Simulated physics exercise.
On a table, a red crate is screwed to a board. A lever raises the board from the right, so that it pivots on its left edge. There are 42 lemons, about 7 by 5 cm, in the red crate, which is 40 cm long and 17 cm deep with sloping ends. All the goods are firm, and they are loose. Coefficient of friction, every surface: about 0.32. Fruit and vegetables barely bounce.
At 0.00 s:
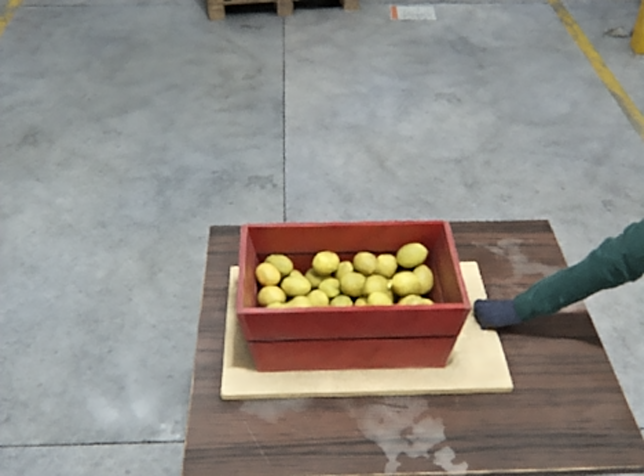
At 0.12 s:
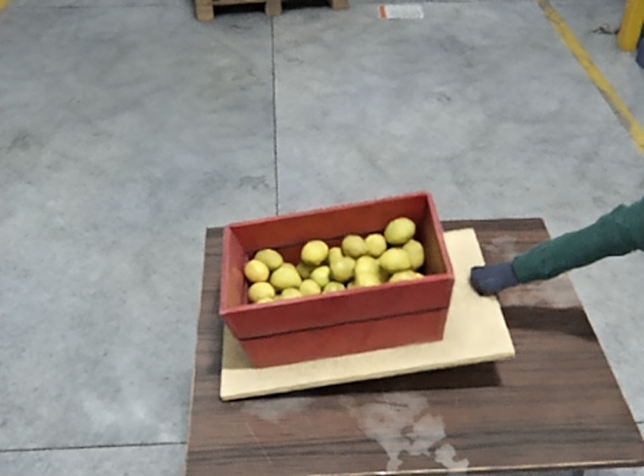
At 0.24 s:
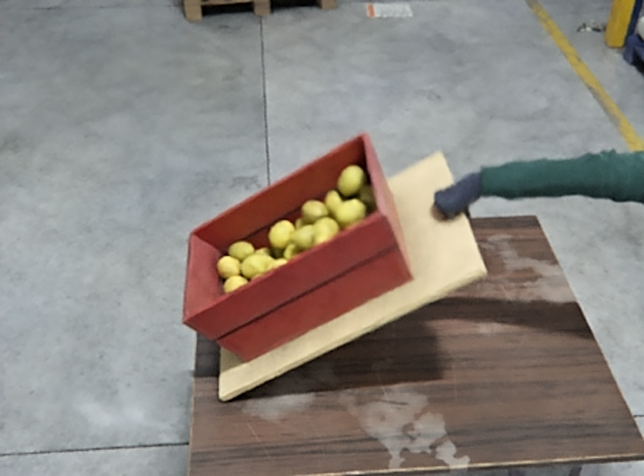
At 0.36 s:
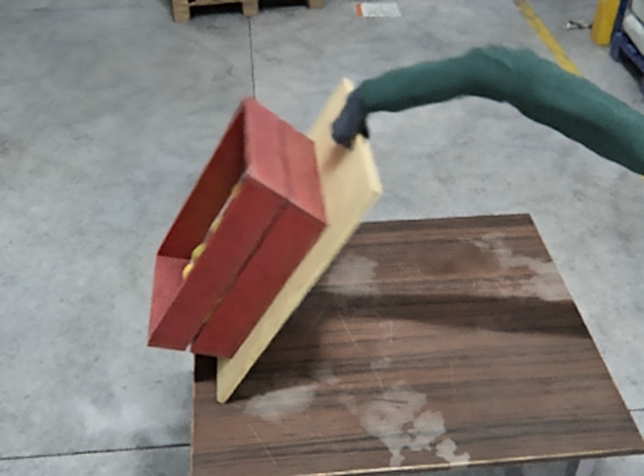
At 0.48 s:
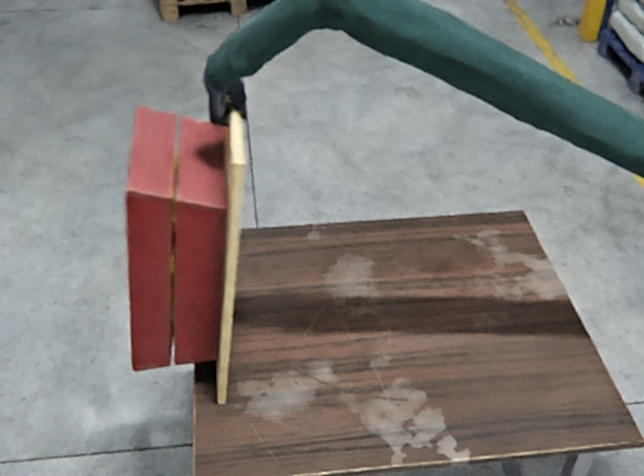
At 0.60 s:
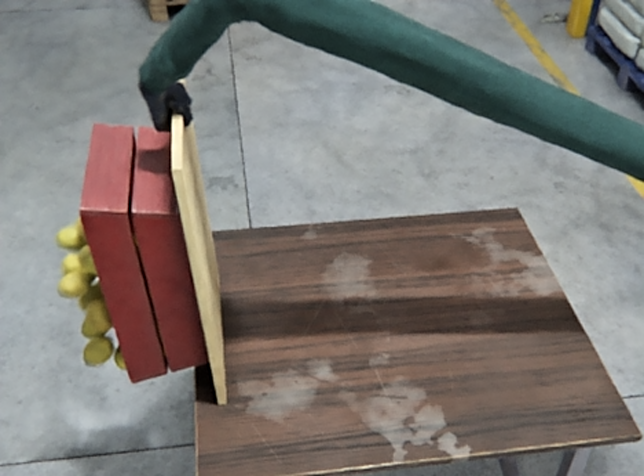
A gloved hand in a green sleeve lifts the right side of a pale board on a dark wooden table, tilting the red crate of yellow lemons fixed to it. The board swings up on its left edge past upright, and several lemons tumble from the crate's open side at left.
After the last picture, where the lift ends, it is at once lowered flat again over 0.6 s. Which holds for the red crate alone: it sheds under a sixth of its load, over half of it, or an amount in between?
It retains a minority.
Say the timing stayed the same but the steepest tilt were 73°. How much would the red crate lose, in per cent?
Red crate: 50%.
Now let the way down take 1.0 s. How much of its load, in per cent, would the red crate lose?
Red crate: 90 per cent.
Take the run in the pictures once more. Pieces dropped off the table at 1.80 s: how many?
Piece count: Some 40.
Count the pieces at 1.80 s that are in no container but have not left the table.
Roughly 0 of them.
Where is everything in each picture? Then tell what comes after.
In the first frame (we follow the rim corner now nearest the camera; the camera moves round a little), red crate at (242, 311); tilt 0°; nothing out yet.
Red crate at (225, 311); tilt 10°, in the second frame.
Red crate at (186, 317); tilt 33°, in the third frame.
Red crate at (148, 340); tilt 60°, in the fourth frame.
Red crate at (132, 366); tilt 83°, in the fifth frame.
Red crate at (130, 378); tilt 93°; 13 out, the lowest lemon at (99, 351), in the sixth frame.
After 0.79 s, tilt 71°; 37 of 42 out of the red crate.
After 1.03 s, tilt 18°; 39 of 42 out of the red crate.
After 1.37 s, tilt 0°; 39 of 42 out of the red crate.
When it is over (at 1.80 s), 39 of 42 out of the red crate. Asked share, 39 of 42, 93 per cent.
